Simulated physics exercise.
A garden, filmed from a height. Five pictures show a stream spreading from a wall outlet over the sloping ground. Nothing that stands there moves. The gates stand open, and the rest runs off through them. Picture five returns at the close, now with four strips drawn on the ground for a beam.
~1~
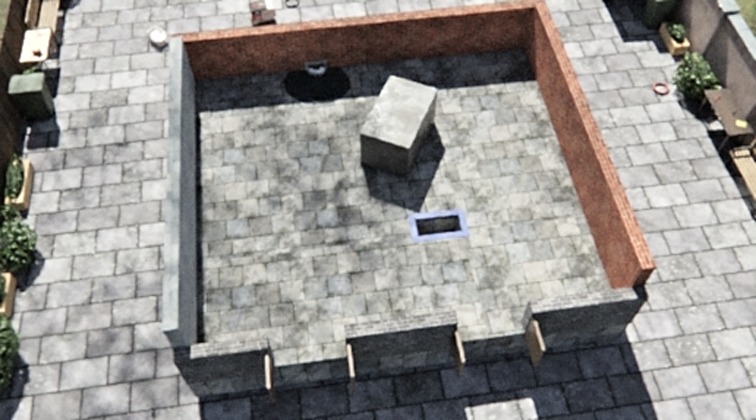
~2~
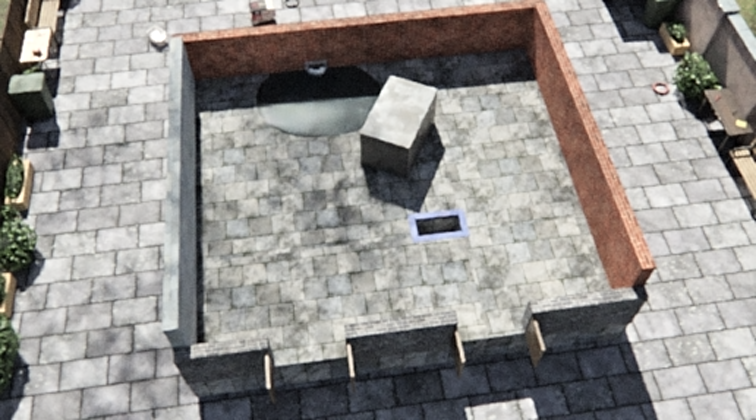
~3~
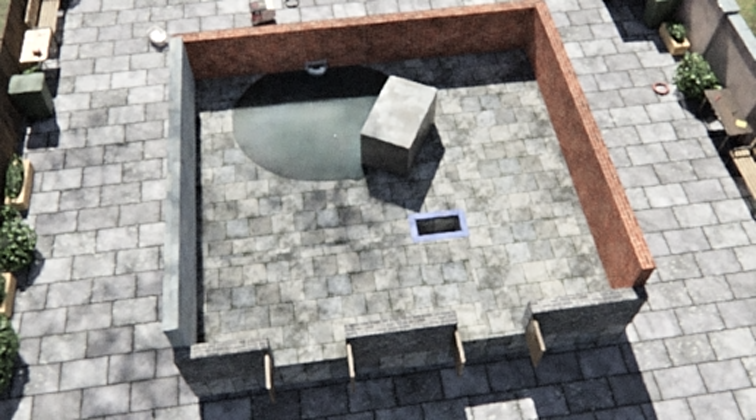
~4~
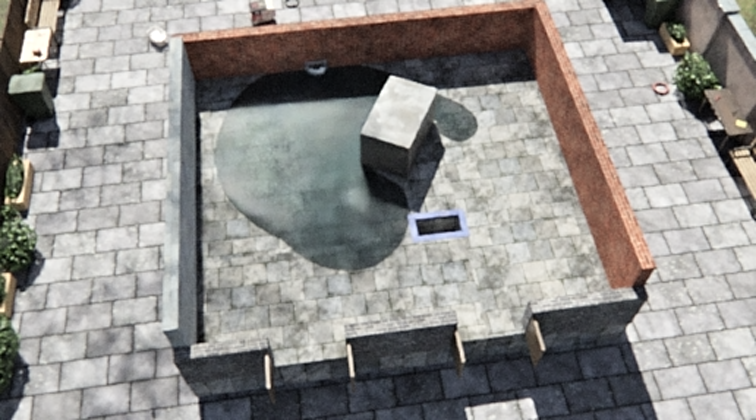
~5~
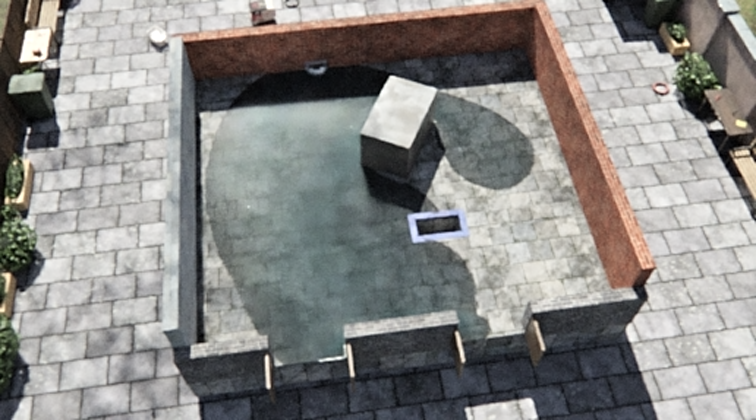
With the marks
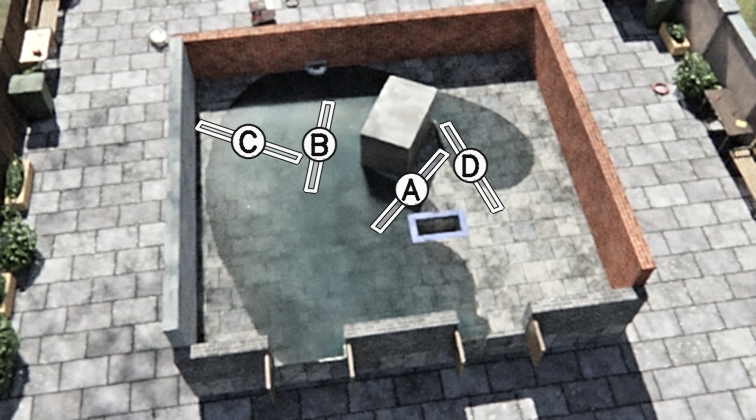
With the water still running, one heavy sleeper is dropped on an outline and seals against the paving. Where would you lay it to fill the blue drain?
Take C.
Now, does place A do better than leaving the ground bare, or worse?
It is worse.
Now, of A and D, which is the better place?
D it is.
In white, A from (376, 229) to (443, 152); B from (310, 190) to (328, 102); C from (199, 125) to (298, 158); D from (445, 124) to (497, 209).
If A is chosen, next to none of the stream goes into the blue drain, about 98 % out by the gates.
If B is chosen, about 3 % of the stream goes into the blue drain, about 95 % out by the gates.
If C is chosen, about 13 % of the stream goes into the blue drain, about 85 % out by the gates.
If D is chosen, about 5 % of the stream goes into the blue drain, about 93 % out by the gates.
